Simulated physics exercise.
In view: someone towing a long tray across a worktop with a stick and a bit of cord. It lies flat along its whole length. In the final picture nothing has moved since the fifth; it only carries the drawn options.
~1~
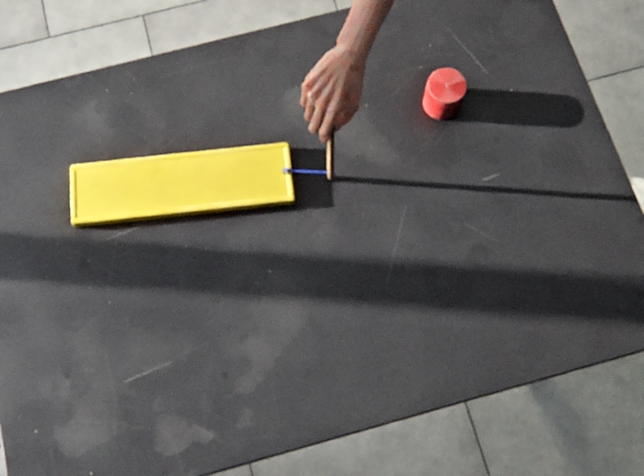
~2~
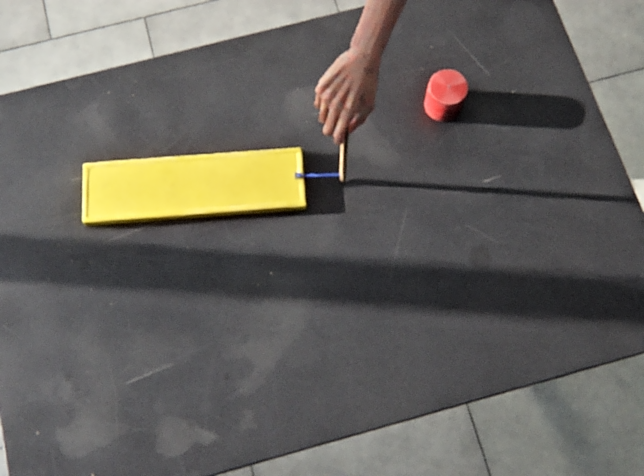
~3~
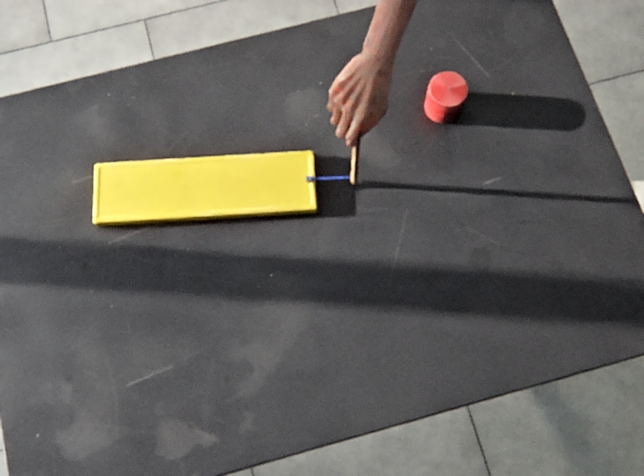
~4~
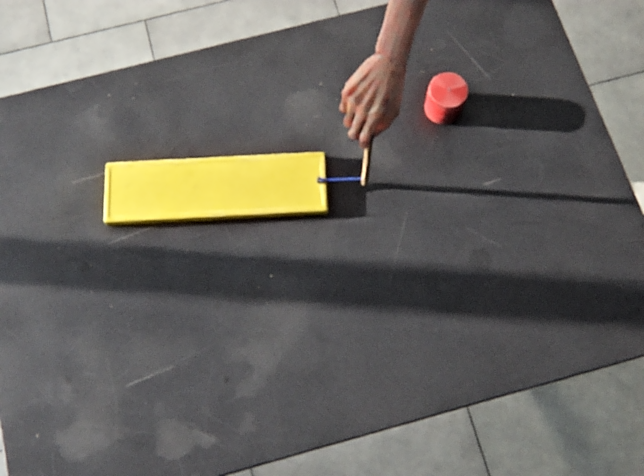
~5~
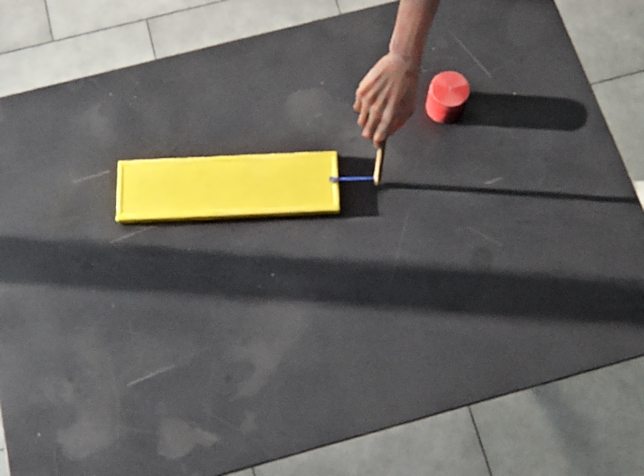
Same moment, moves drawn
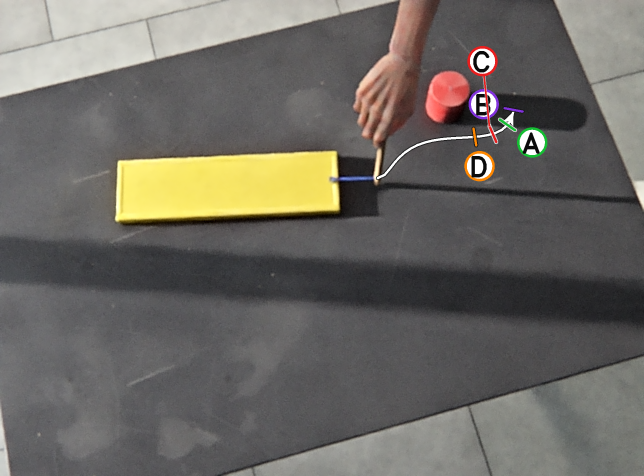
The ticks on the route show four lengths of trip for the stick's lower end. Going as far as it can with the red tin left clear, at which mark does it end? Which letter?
D is the last safe stop.
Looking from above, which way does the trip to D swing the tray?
For that mark, anticlockwise.
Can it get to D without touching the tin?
Yes.
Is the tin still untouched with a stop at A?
For that mark, no.
On the marked copy, A at (507, 125); B at (514, 110); C at (493, 134); D at (475, 137); the route from (378, 178) via (449, 138) to (513, 112).
Taking D. A third of the way, foot of the stick (405, 153), middle of the tray (259, 179).
Two thirds of the way, foot of the stick (441, 140), middle of the tray (296, 170).
When it is over, foot of the stick (474, 138), middle of the tray (330, 164); nothing has been touched.
As for the rest, A is too far, the tin has been hit; B is too far, the tin has been hit; C is too far, the tin has been hit.
